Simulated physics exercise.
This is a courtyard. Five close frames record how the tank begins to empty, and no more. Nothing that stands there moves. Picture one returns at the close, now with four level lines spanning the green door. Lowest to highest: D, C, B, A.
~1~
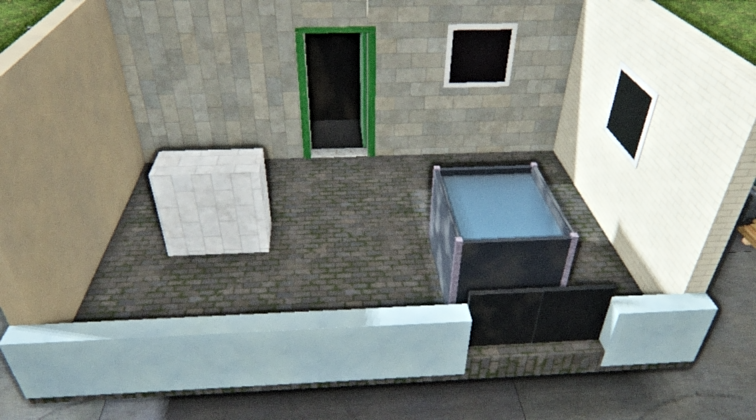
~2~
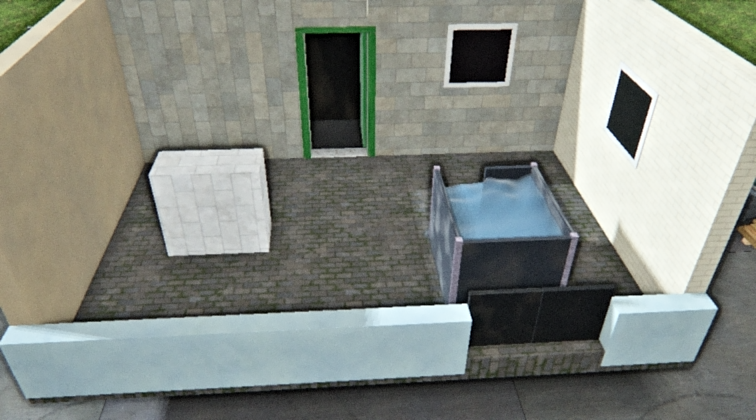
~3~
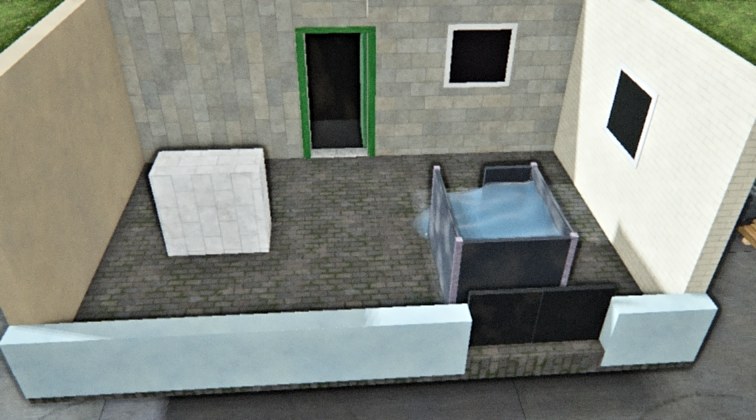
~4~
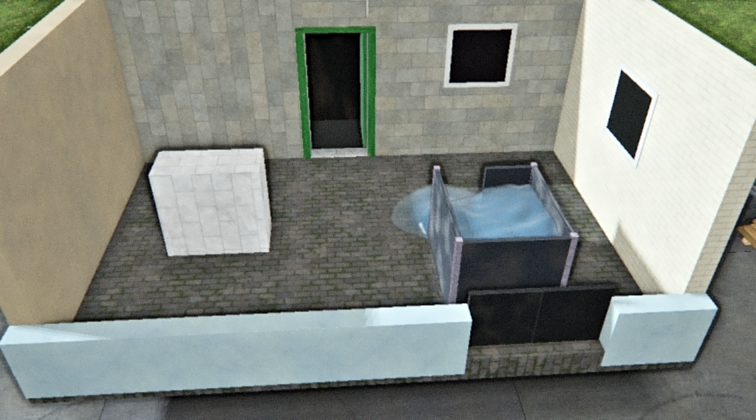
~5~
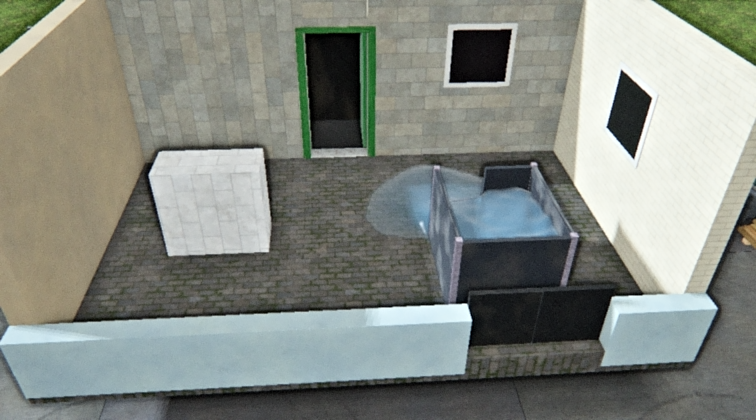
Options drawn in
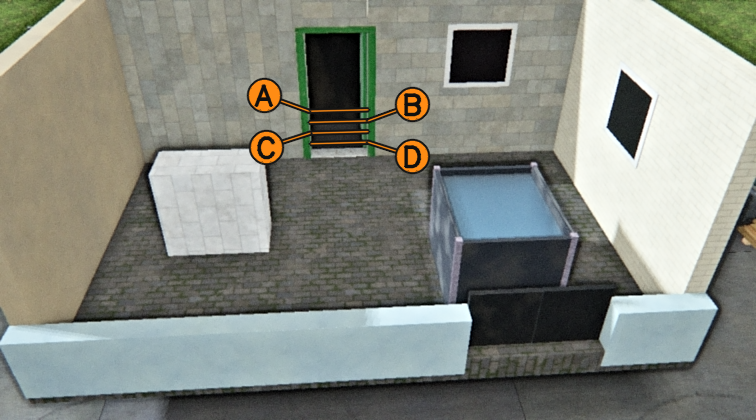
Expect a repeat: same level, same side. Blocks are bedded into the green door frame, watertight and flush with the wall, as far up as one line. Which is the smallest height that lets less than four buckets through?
Choose D.
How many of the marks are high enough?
All four.
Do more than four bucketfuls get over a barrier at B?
No.
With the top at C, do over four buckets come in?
No, that is safe.
On the marked copy, A at (338, 110); B at (338, 121); C at (339, 132); D at (339, 143); from the bottom up D, C, B, A.
With A, nothing gets over.
With B, nothing gets over.
With C, nothing gets over.
With D, a splash gets over, under a bucket.
